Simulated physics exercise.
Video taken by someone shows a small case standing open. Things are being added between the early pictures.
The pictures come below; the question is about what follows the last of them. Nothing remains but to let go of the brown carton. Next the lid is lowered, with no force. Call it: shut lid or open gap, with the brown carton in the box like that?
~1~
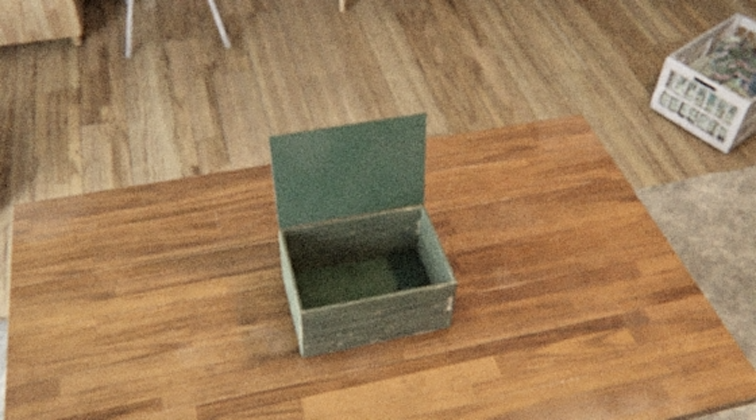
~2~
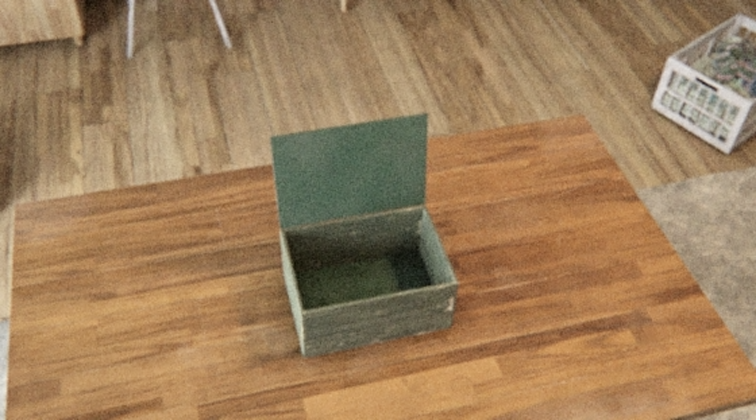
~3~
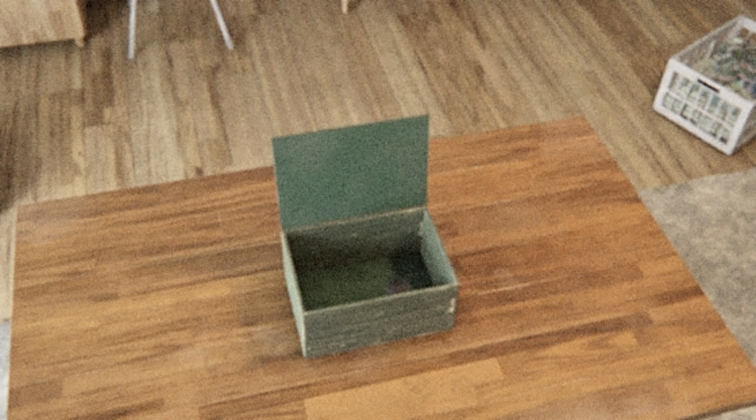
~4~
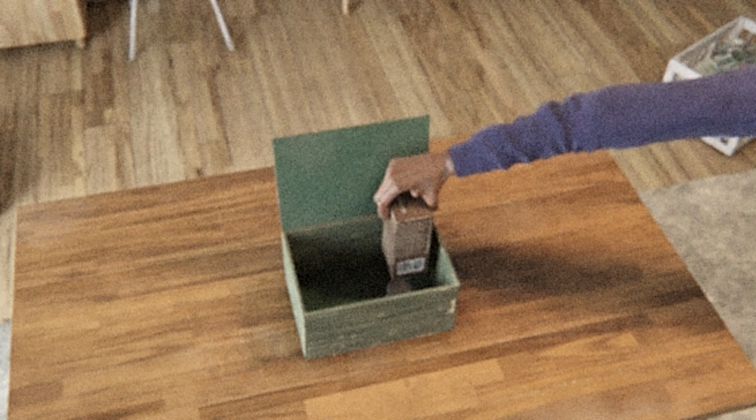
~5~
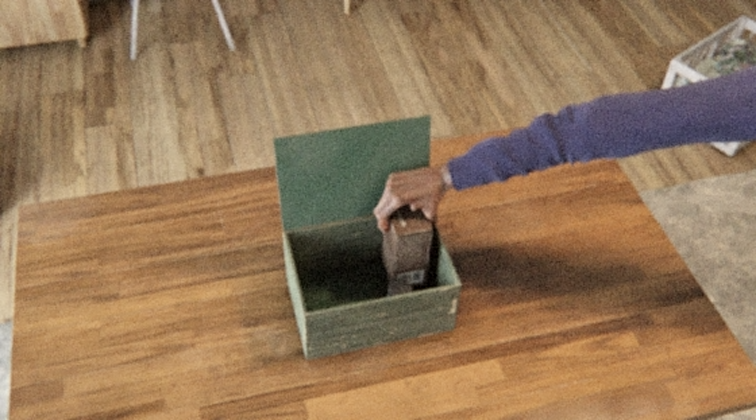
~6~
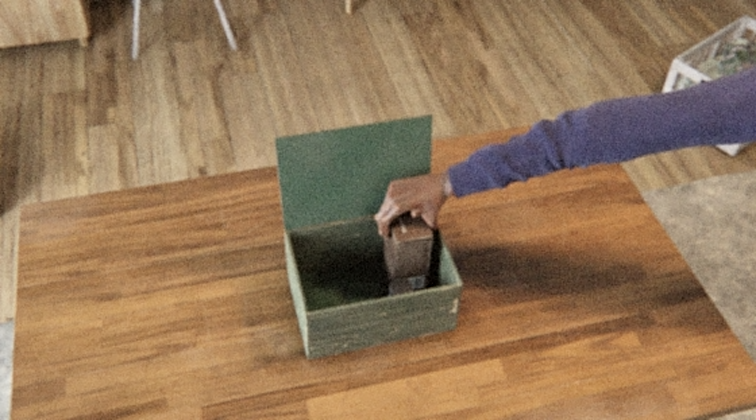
Open gap.
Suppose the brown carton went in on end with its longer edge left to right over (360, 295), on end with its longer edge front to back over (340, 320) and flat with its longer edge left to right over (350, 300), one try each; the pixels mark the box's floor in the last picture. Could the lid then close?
In the first case the lid stays propped open; in the second it stays propped open; in the third it comes down fully.
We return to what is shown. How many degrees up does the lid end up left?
About 60° above the rim.
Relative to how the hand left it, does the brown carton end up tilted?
The brown carton stays as placed.
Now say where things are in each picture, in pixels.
In the first frame, the last thing is not in view yet.
In the second frame, the last thing is not in view yet.
In the third frame, the last thing is not in view yet.
The fourth frame shows still above its spot; brown carton (406, 233).
The fifth frame shows still above its spot; brown carton (406, 245).
The sixth frame shows put in, still held; brown carton (407, 251).
Then, 0.90 s on from there, lid starting down.
Then, 1.20 s on from there, brown carton resting near (407, 251).
Then, 1.40 s on from there, lid 72° above the rim.
Then, 1.60 s on from there, lid 61° above the rim.
In the end, lid 61° above the rim; both unmoved. At the end, from the last picture's camera, brown carton near (407, 251).
